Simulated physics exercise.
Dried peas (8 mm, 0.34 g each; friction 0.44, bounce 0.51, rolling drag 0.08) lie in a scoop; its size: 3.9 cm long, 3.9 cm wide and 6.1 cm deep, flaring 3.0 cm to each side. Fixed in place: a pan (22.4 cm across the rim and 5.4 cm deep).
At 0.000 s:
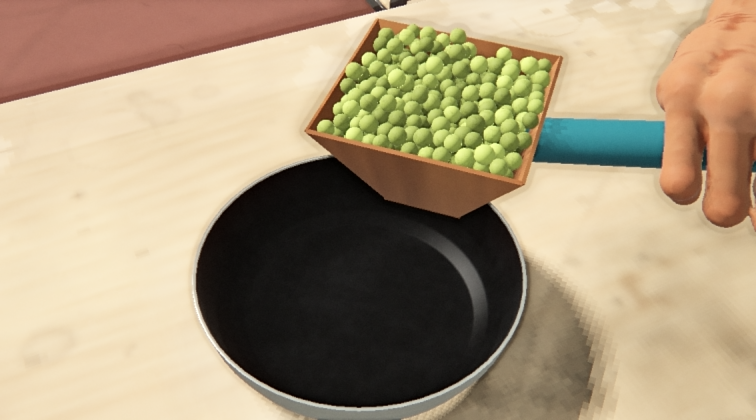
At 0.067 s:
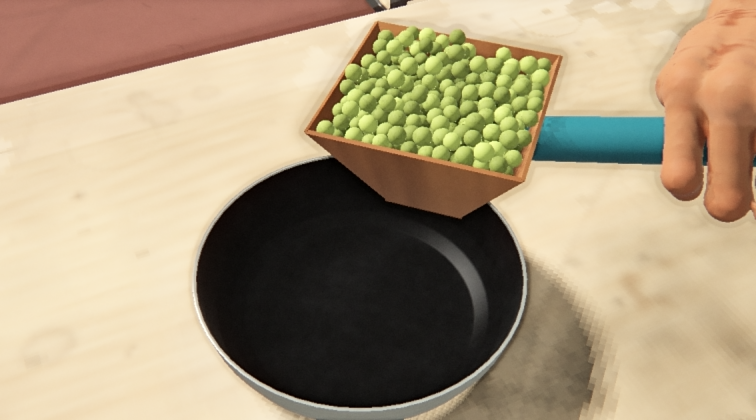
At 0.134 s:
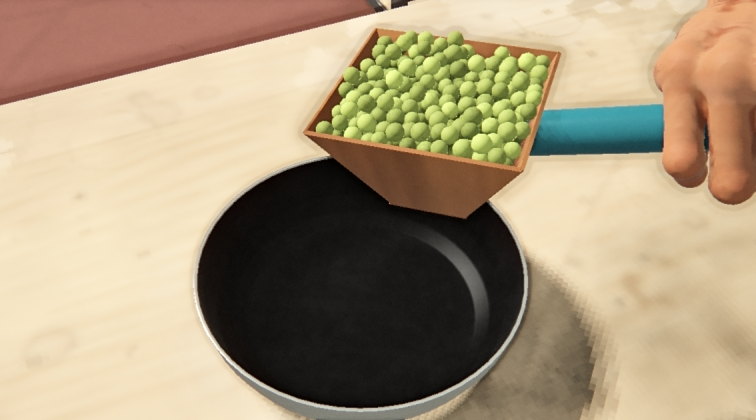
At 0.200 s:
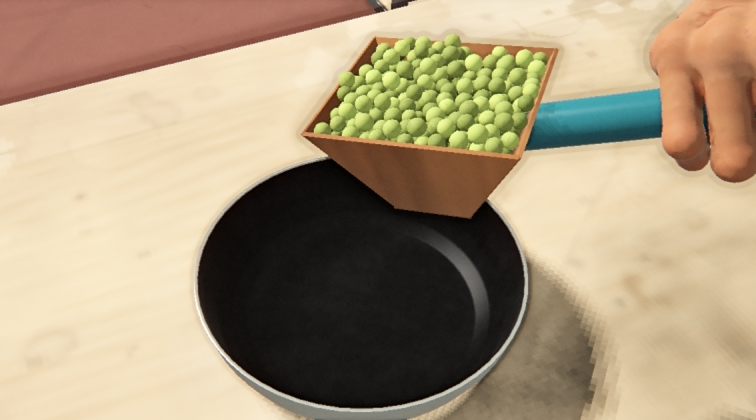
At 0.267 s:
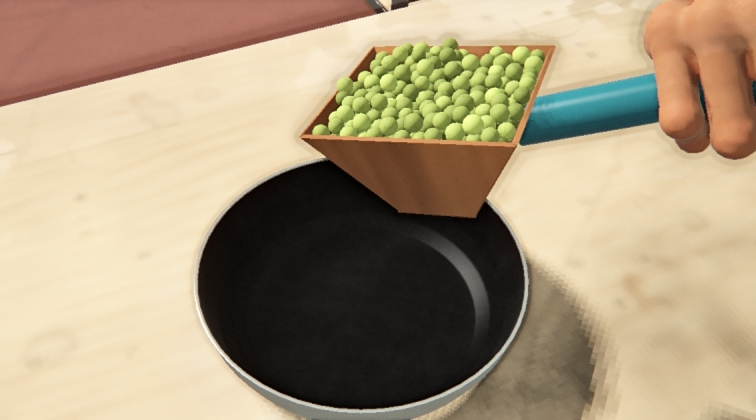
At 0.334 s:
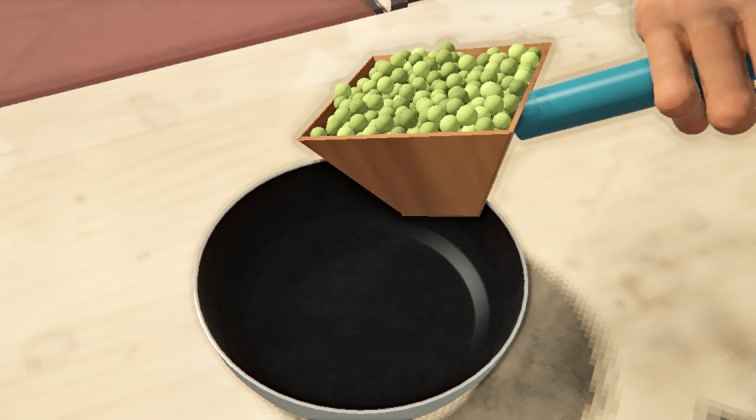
On a pale countertop, a hand tilting a brown scoop heaped with green peas by its blue handle above an empty black pan.
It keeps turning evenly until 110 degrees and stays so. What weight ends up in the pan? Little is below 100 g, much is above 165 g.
Load: Much.
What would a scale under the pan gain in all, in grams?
Some 190 g.
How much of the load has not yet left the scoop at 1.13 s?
About 45 per cent.
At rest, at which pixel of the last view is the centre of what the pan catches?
At about (353, 278).
After 0.77 s, tilt 52 degrees; 0 g in the pan, scoop holds 100 %.
After 1.13 s, tilt 78 degrees; 70 g in the pan, scoop holds 45 %.
After 1.46 s, tilt 102 degrees; 177 g in the pan, scoop holds 0 %.
After 1.78 s, tilt 110 degrees; 190 g in the pan, scoop holds 0 %.
By 2.1 s all is still; 190 g in the pan, scoop holds 0 %.
